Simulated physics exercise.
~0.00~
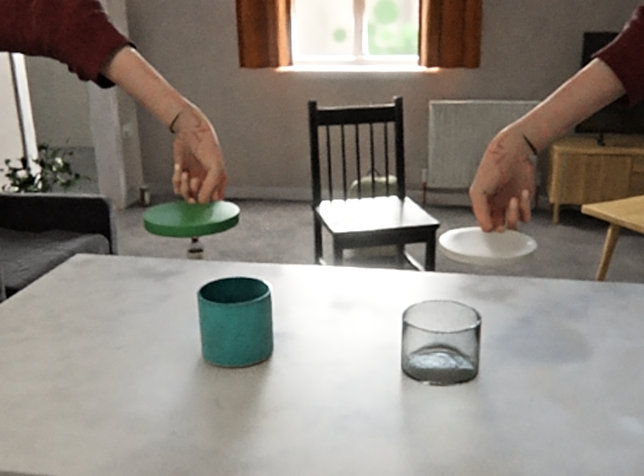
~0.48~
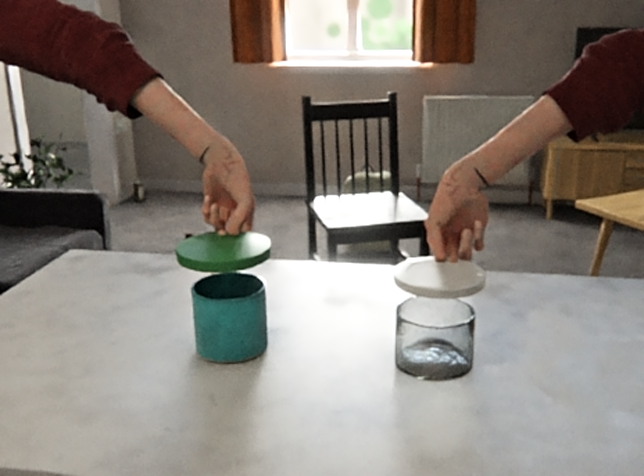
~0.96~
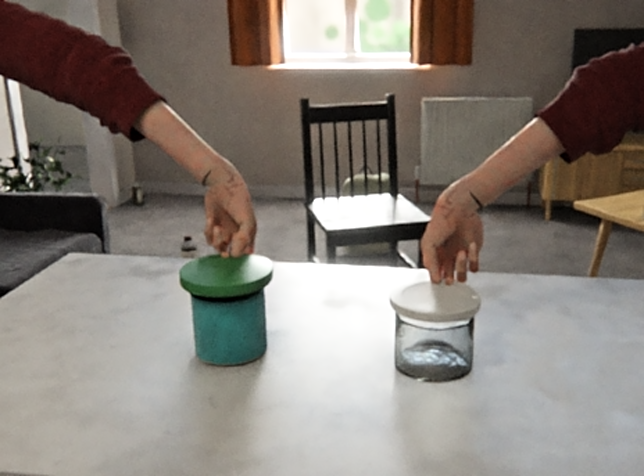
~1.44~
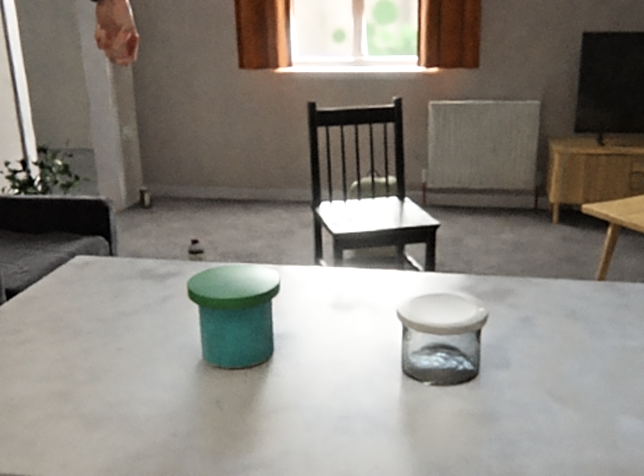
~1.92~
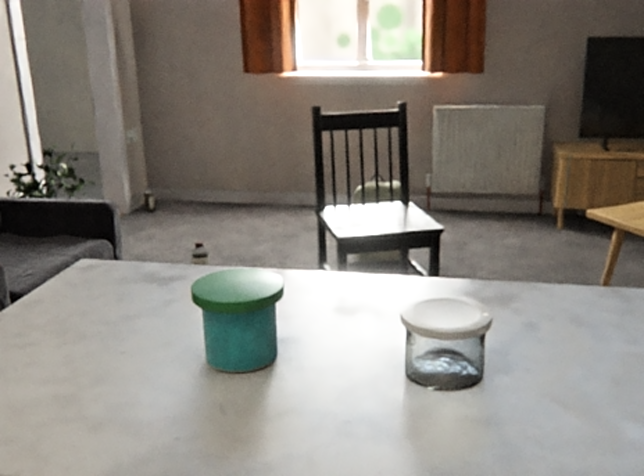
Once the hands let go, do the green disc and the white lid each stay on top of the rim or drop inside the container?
Both stay on top, with the green disc resting on the rim of the teal cup and the white lid resting on the rim of the clear glass.
